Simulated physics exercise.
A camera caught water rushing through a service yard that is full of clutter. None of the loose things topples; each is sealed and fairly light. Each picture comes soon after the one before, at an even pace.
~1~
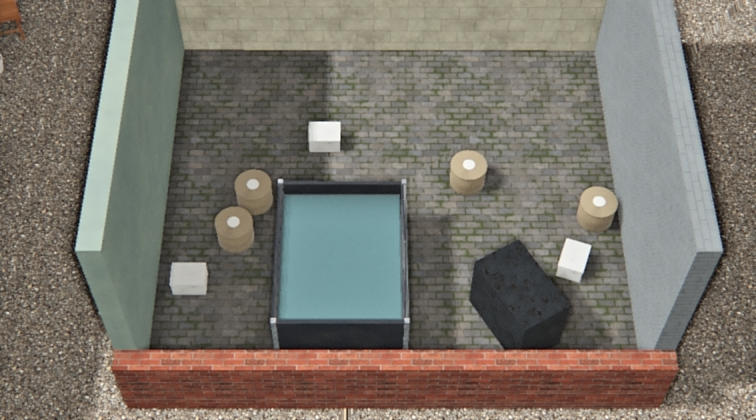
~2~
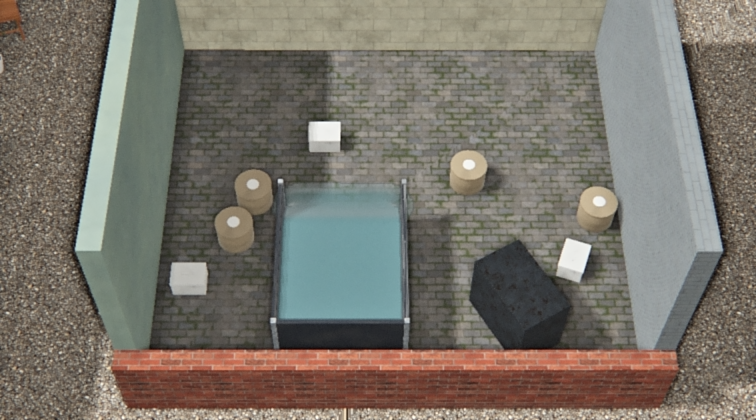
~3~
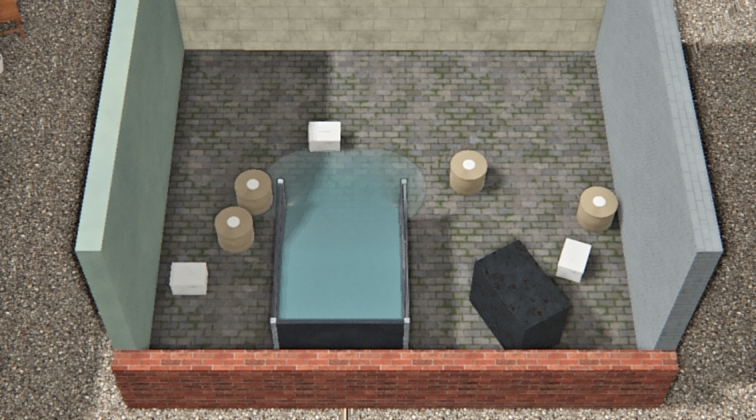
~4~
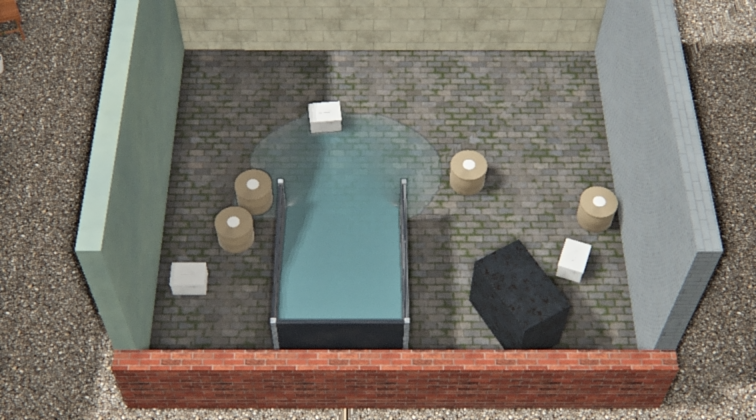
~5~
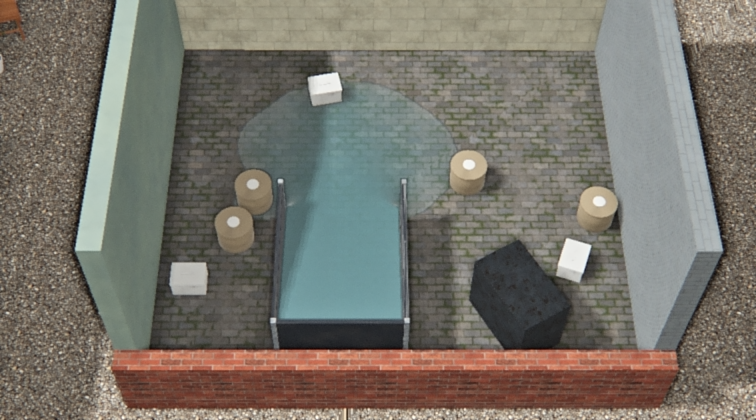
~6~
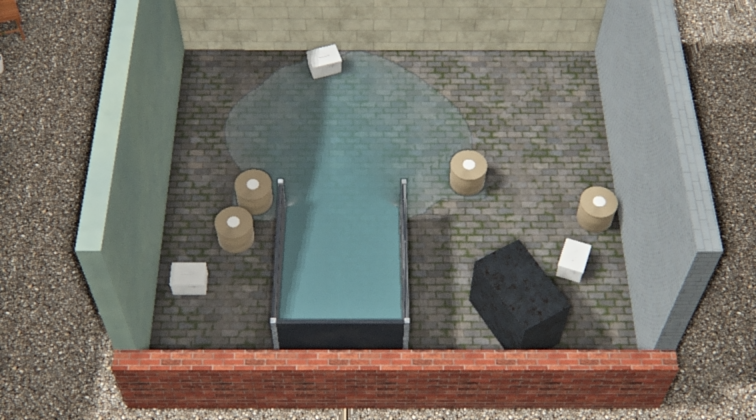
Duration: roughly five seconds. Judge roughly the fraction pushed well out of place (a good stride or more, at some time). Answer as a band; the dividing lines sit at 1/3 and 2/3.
2/3 or more.
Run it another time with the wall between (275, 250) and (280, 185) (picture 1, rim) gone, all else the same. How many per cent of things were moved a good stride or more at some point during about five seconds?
I'd guess around 40 percent of them.
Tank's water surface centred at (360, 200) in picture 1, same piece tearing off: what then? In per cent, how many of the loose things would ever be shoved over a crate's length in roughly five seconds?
Roughly 90 percent of them.
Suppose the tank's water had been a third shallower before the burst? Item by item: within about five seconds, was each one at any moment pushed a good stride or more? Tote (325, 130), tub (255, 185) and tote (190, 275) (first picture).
Object 1: Passed the mark. Object 2: Stayed below the mark. Object 3: Passed the mark.
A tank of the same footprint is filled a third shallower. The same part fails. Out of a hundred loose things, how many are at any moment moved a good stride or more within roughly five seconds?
Share displaced: Approx. 30 percent.
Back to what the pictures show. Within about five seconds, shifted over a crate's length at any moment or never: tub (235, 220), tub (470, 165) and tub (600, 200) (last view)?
Tally in given order: The full distance / less than that / the full distance.
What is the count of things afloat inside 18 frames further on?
That number is 1.
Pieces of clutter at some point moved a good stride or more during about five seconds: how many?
Count: 5.
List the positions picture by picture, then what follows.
A tote at (325, 131), on the bottom; a tub at (234, 222) rests on the ground; 0 of 7 have shifted, in the first frame.
A tote at (325, 131) rests on the ground; a tub at (234, 222) rests on the ground; 0 of 7 have shifted, in the second frame.
A tote at (325, 131), on the bottom; a tub at (234, 222), on the bottom; 0 of 7 have shifted, in the third frame.
A tote at (325, 112), on the bottom, close to its start; a tub at (234, 222) rests on the ground; 1 of 7 have shifted, in the fourth frame.
A tote at (325, 84), on the bottom, a stride from its start; a tub at (234, 222) rests on the ground; 1 of 7 have shifted, in the fifth frame.
A tote at (324, 56) rests on the ground, a stride from its start; a tub at (234, 222), on the bottom; 1 of 7 have shifted, in the sixth frame.
A moment on, 1 of 7 are well off their spots; 1 afloat.
Next, 1 of 7 are well off their spots; 1 afloat.
Later, 1 of 7 are well off their spots; 1 afloat.
In the end, 5 of 7 are well off their spots, and 5 have been at some point; 3 afloat.
